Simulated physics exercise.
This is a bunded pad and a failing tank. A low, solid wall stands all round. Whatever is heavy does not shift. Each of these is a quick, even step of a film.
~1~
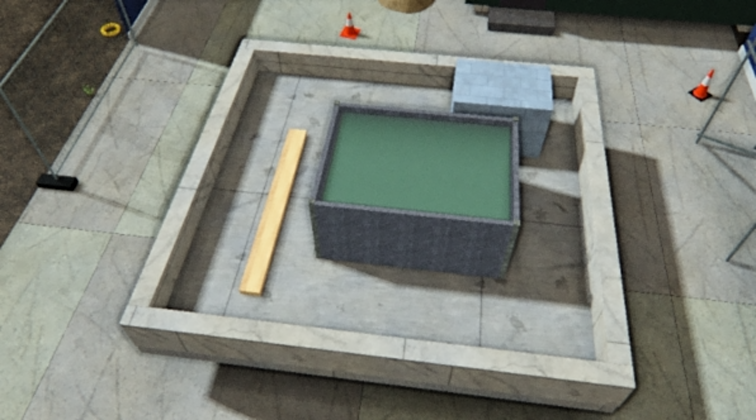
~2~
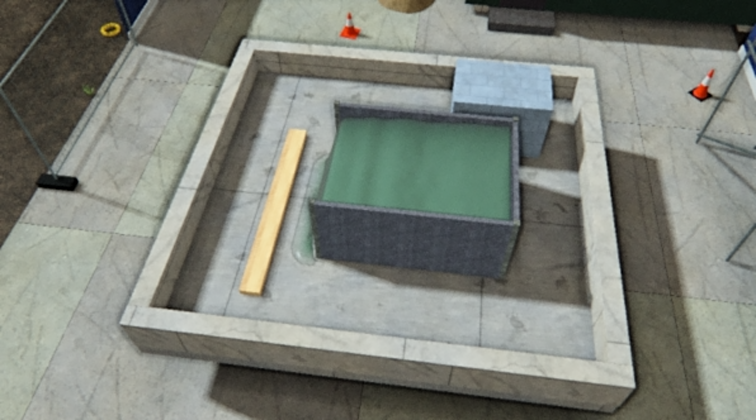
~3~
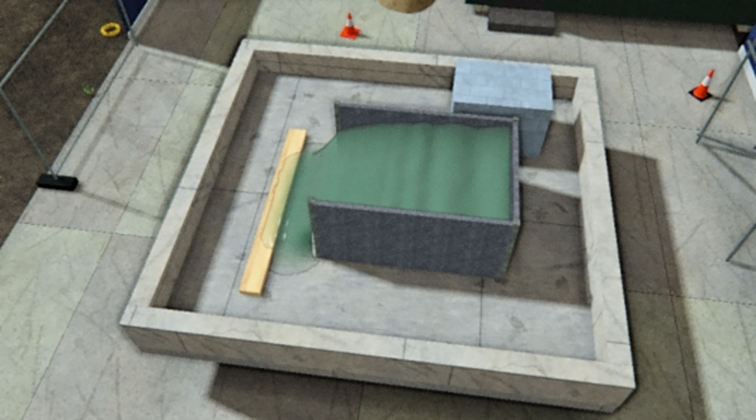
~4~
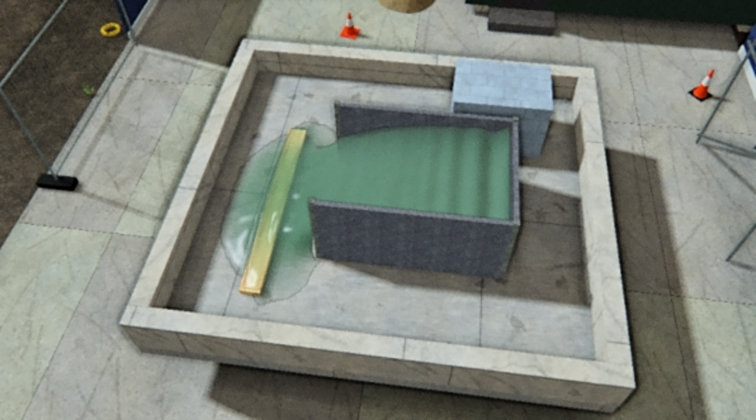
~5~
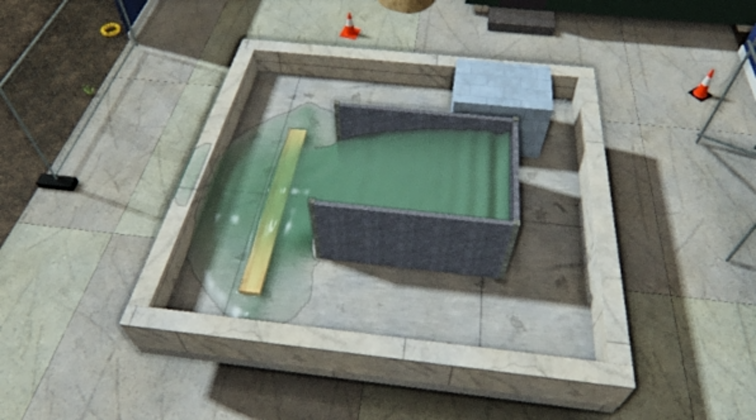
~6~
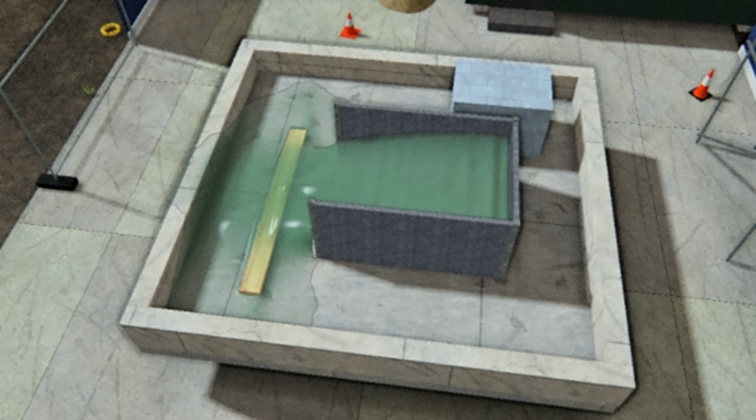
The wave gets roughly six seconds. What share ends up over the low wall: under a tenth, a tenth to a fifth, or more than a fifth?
The part that gets over is under a tenth.
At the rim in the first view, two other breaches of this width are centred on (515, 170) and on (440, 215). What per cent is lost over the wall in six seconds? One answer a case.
Note: Try one around 16 in a hundred, try two around 14.
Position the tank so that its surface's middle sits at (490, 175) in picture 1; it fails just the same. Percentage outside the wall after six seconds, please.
Result: Around 4 %.
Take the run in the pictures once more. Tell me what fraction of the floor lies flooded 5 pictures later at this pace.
By my count, 45 percent.
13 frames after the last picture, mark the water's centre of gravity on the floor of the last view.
Near (314, 198) in the last view.
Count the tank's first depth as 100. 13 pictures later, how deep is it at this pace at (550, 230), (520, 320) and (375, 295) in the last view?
0, 0 and 8 per cent, roughly.
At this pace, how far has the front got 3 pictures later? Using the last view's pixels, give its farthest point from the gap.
Somewhere around (258, 74).
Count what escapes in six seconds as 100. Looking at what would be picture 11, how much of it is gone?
I'd say about 15 per cent.
A moment on, water covers 35 % of the floor; the low wall has let 0 % over.
Next, water covers 40 % of the floor; the low wall has let 1 % over.
Then, water covers 60 % of the floor; the low wall has let 6 % over.
Later, water covers 80 % of the floor; the low wall has let 7 % over.
In the end, water covers 80 % of the floor; the low wall has let 7 % over.
